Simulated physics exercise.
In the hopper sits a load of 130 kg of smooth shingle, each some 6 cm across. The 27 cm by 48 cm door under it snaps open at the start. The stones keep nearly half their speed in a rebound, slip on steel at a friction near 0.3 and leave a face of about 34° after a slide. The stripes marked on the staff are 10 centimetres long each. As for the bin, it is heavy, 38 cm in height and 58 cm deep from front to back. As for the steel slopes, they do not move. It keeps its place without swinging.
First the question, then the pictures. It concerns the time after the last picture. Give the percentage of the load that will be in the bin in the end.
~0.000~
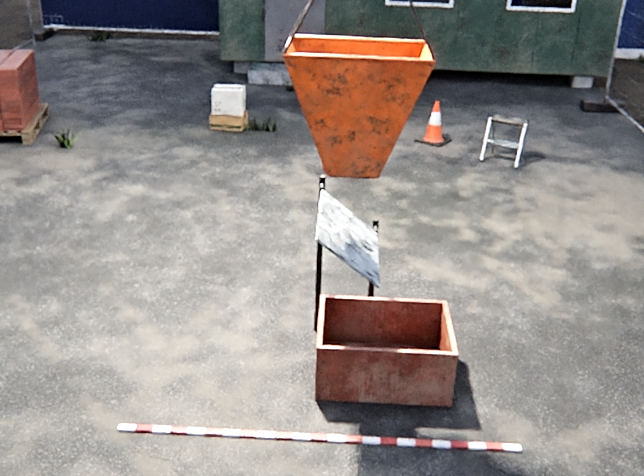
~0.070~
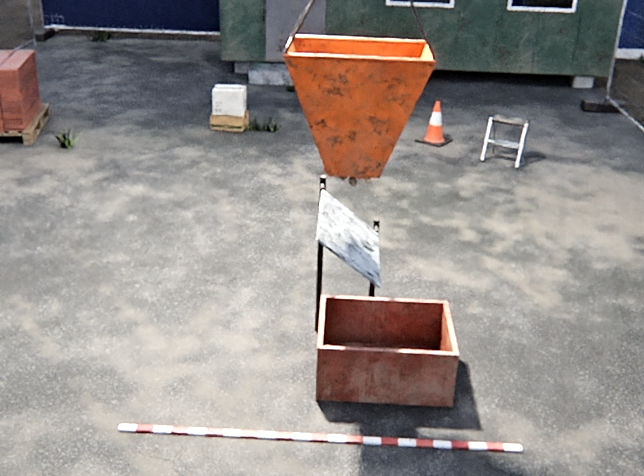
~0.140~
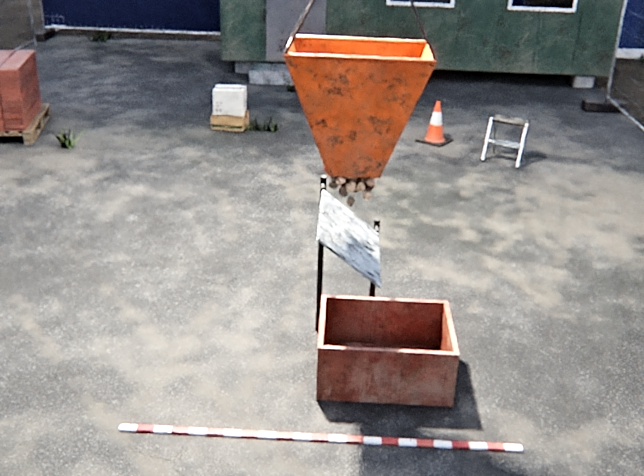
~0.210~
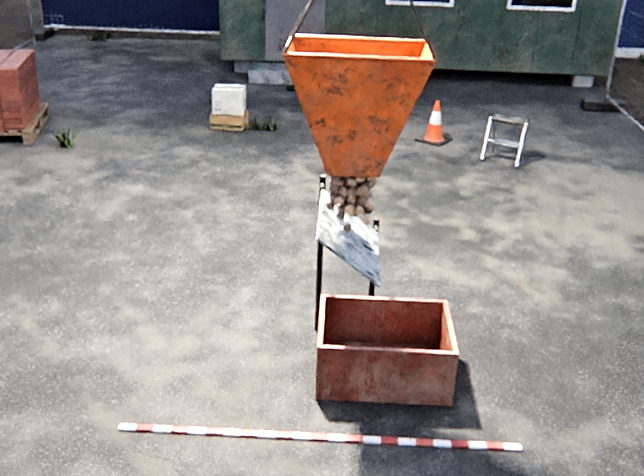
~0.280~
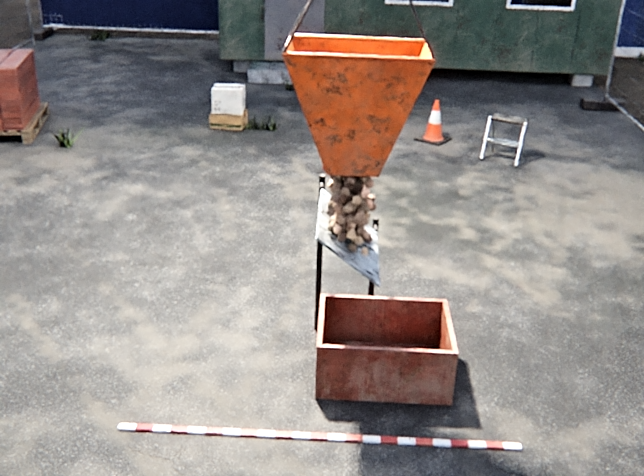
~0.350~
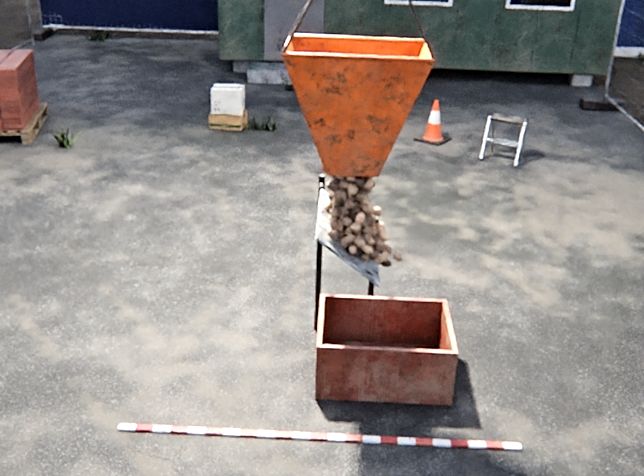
Some 52 per cent of the load ends in the bin.
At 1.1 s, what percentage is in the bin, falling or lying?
About 50 per cent of it.
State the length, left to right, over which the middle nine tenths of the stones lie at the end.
160 cm.
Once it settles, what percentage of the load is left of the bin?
0 %.
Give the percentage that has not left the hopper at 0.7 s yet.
About 0 %.
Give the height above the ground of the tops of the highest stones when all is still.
Max stone height at rest approx 26 cm.
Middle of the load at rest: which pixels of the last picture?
Middle of load approx at pixel (428, 365).
After 0.7 s, 2 % in the hopper, 35 % on the steel, 45 % falling or lying in the bin, 18 % falling or lying beside or right of the bin; the stones farthest right are at (506, 373).
After 1.1 s, 0 % in the hopper, 2 % on the steel, 52 % falling or lying in the bin, 45 % falling or lying beside or right of the bin; the stones farthest right are at (587, 378).
After 1.7 s, 0 % in the hopper, 52 % falling or lying in the bin, 47 % falling or lying beside or right of the bin; the stones farthest right are at (644, 353).
After 2.6 s, 0 % in the hopper, 52 % falling or lying in the bin, 47 % falling or lying beside or right of the bin.
After 4.5 s, 0 % in the hopper, 52 % in the bin, 47 % beside or right of the bin.
